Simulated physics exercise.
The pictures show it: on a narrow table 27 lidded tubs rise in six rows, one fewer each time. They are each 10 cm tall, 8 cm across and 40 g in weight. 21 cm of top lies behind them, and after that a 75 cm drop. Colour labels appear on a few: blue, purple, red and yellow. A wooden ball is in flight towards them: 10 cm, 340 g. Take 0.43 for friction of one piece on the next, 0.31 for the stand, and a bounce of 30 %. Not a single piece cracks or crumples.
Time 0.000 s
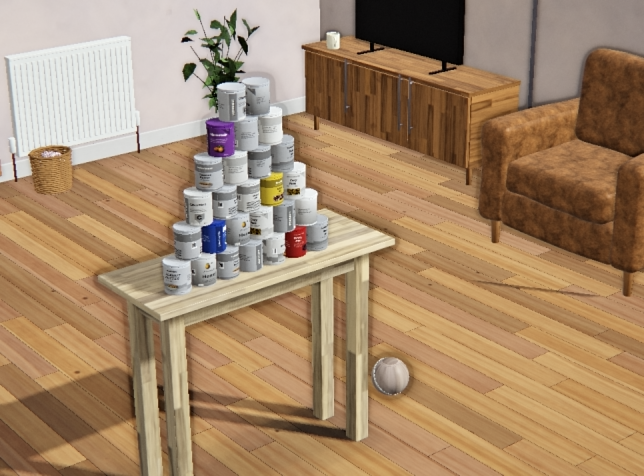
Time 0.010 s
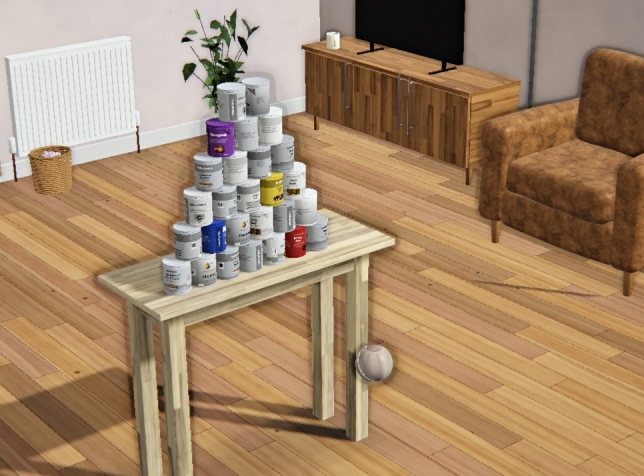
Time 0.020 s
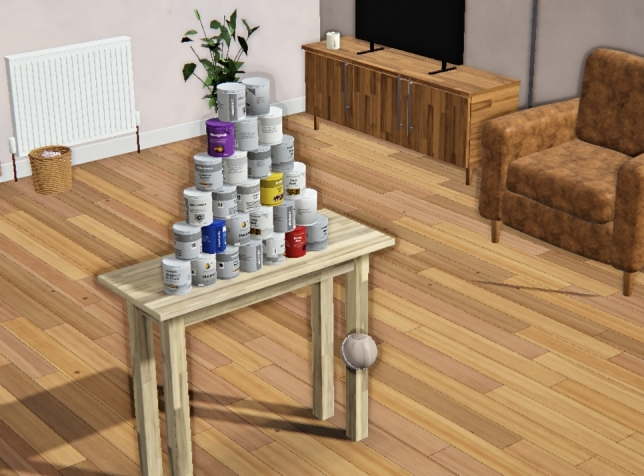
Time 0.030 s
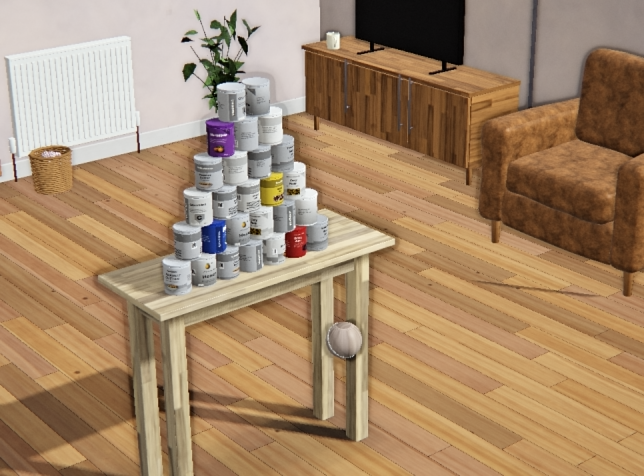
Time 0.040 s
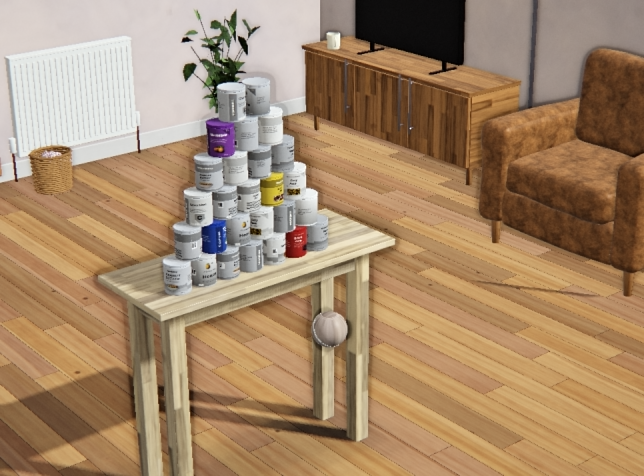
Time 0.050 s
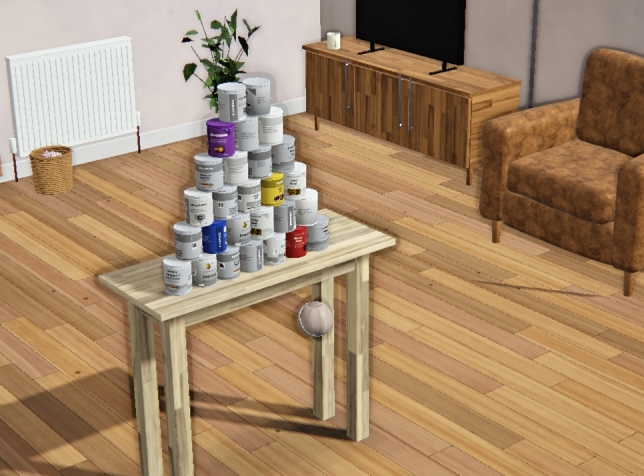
In a living room, a ball moves up and left past a table of stacked tubs.
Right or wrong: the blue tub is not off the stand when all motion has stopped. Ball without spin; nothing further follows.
Wrong, it ends off the stand.
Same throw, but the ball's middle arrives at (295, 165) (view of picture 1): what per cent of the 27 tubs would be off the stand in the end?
Changed setup: 30 per cent.
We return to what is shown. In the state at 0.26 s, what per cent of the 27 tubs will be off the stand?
0 percent by then.
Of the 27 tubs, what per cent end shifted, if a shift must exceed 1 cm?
Shifted: 50 per cent.
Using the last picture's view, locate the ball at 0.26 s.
Look close to (126, 227).
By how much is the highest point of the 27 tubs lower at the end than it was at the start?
10 cm.
Around 0.26 s, ball still moving; none of the 27 tubs off the stand, 15 disturbed; blue tub tipped 60°; purple tub tipped 52°.
Around 0.54 s, ball still moving; 5 of the 27 tubs off the stand; blue tub on its side; purple tub tipped 12°, 16 cm lower.
Around 0.96 s, ball still moving; 9 of the 27 tubs off the stand; blue tub on its side; purple tub tipped 65°, 38 cm lower.
Around 1.46 s, ball still moving; 10 of the 27 tubs off the stand; blue tub on its side; purple tub upside down.
Finally (1.7 s), ball rolling away; 10 of the 27 tubs off the stand; blue tub on its side; purple tub on its side; yellow tub unmoved. Seen by the last camera, middles, purple tub near (95, 446).
